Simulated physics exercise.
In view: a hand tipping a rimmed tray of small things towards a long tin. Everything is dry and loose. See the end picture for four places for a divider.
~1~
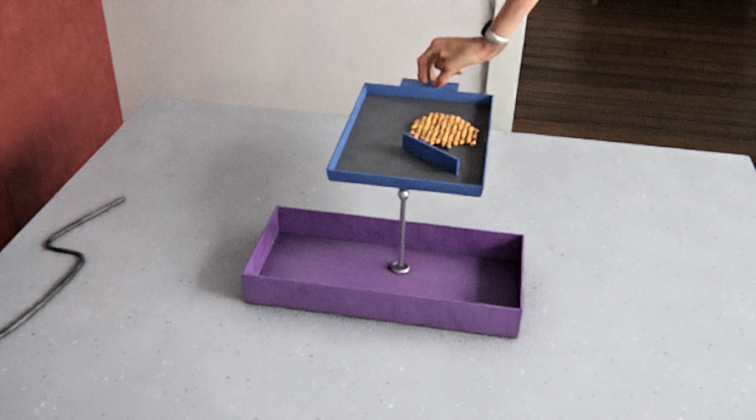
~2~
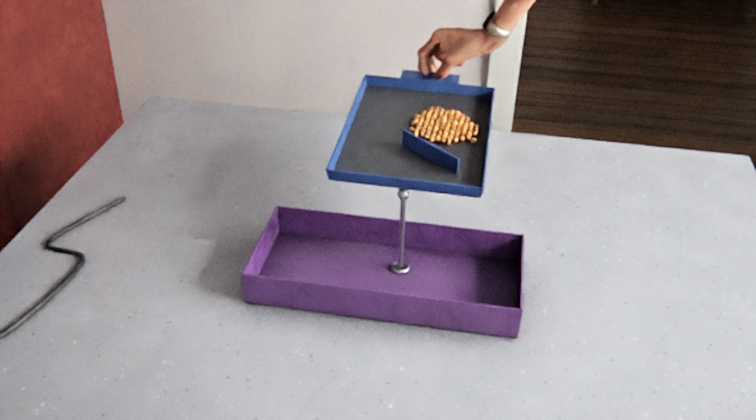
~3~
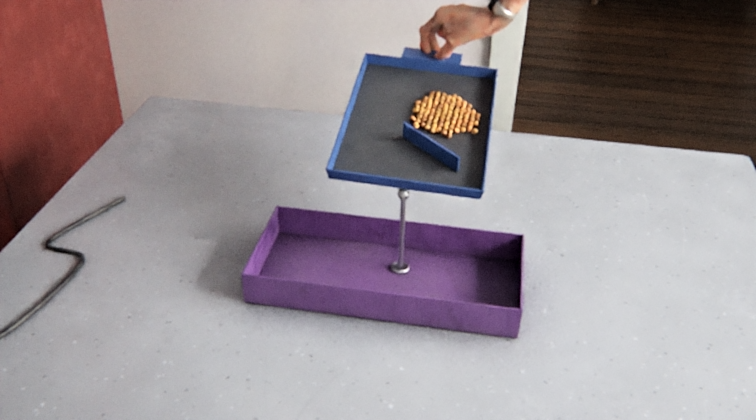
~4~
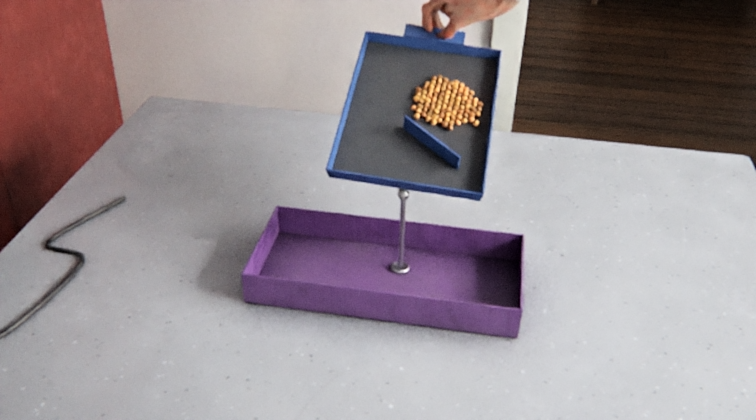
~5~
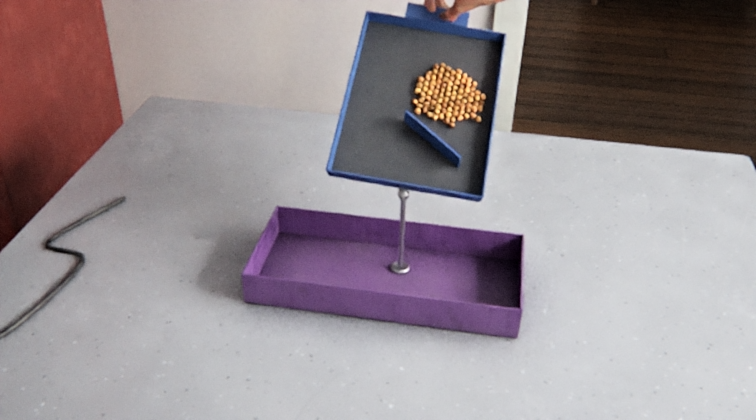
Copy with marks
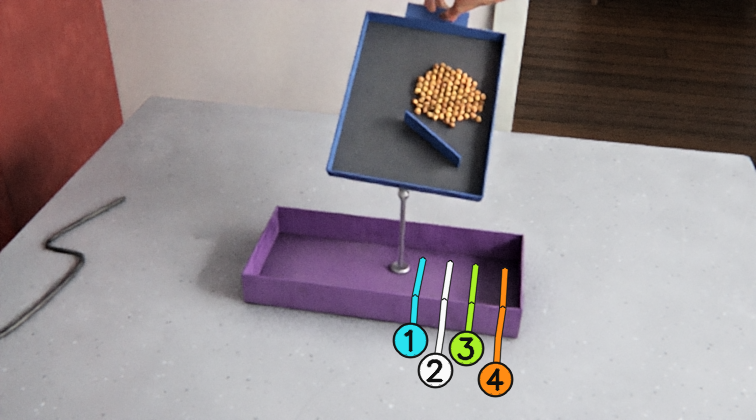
On a pale grey table, a blue rimmed tray holding a loose heap of roasted chickpeas sits on a thin metal post above a long purple tin. A hand grips the tab at its far edge and steadily raises it, tilting the tray steeply towards the tin, while the heap stays behind the slanted fin.
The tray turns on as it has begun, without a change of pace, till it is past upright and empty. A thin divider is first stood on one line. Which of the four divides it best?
3 is best.
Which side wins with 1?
More lands on the right.
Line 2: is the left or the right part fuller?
Right.
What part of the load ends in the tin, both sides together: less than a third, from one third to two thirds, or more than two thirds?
About that: More than two thirds.
On the marked copy, line 1 crosses the front rim at (415, 296); line 2 crosses the front rim at (444, 300); line 3 crosses the front rim at (471, 303); line 4 crosses the front rim at (502, 307).
With 1, of what is caught, none at all on the left of the divider, the whole lot on the right.
With 2, of what is caught, a small share on the left of the divider, all but a few on the right.
With 3, of what is caught, close to half on the left of the divider, close to half on the right.
With 4, of what is caught, the whole lot on the left of the divider, none at all on the right.
